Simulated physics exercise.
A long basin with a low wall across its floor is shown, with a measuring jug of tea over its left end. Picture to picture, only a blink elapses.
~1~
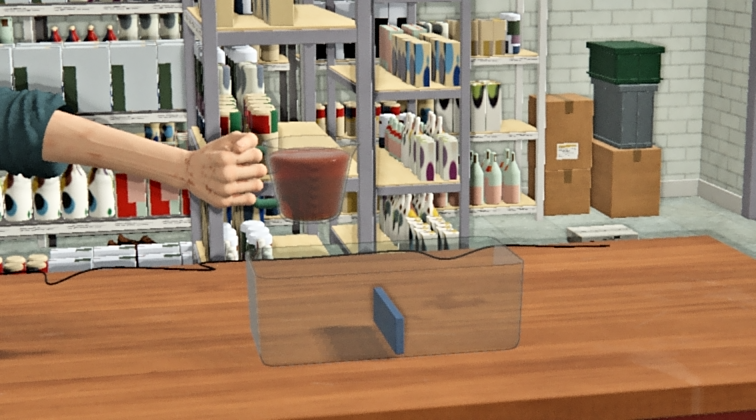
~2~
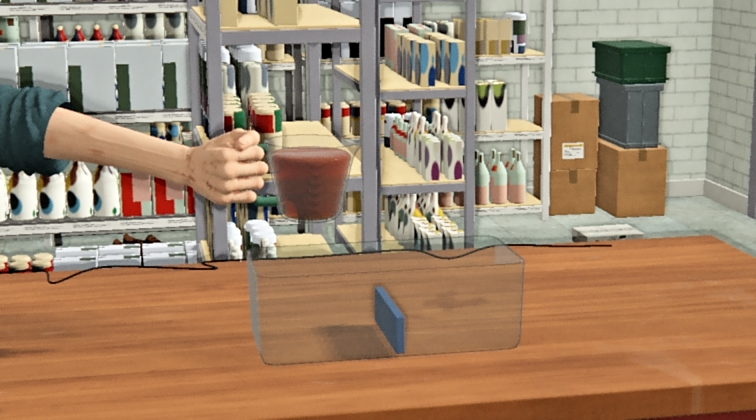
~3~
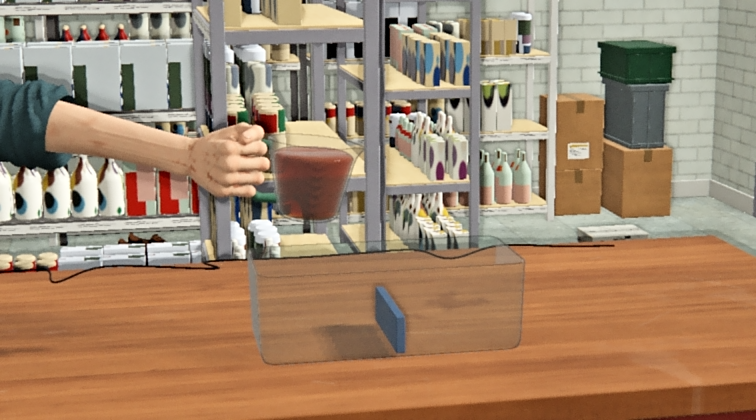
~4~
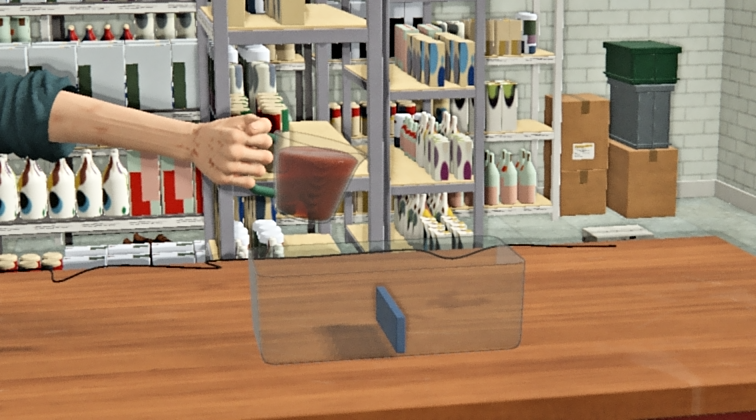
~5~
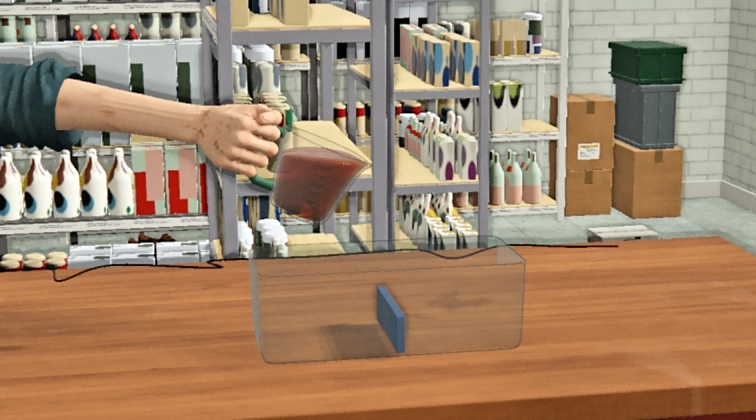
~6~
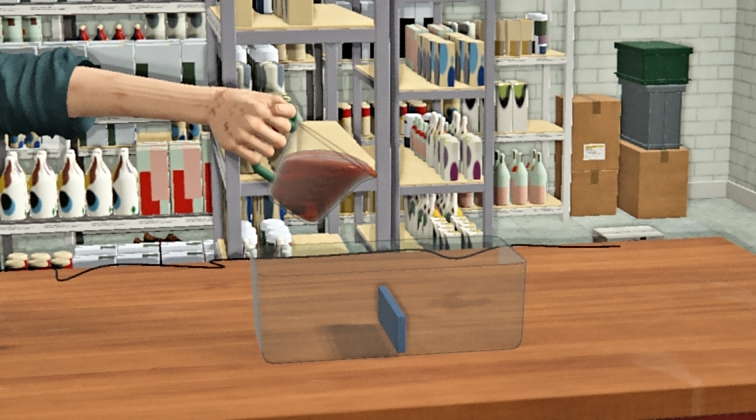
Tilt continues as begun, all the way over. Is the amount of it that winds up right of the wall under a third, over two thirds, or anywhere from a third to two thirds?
Lands in the middle band.
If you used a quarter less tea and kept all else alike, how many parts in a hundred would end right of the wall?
40 per cent.
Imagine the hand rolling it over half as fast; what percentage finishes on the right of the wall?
Near 75 parts in a hundred.
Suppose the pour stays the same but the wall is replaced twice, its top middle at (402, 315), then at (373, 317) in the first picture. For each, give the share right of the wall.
Near 40 % and 85 %.
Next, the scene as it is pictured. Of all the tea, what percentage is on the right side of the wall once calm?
About 50 percent.
A moment on, the measuring jug is tipped right over and 32 per cent is still to pour, 8 is left of the wall and 38 right of it.
Next, the measuring jug is tipped right over and 2 per cent is still to pour, 42 is left of the wall and 52 right of it.
Then the measuring jug is tipped right over and 0 per cent is still to pour, 47 is left of the wall and 51 right of it.
Later the measuring jug is tipped right over and 0 per cent is still to pour, 47 is left of the wall and 52 right of it.
At rest 47 per cent lies left of the wall, 52 right of it and 1 outside.
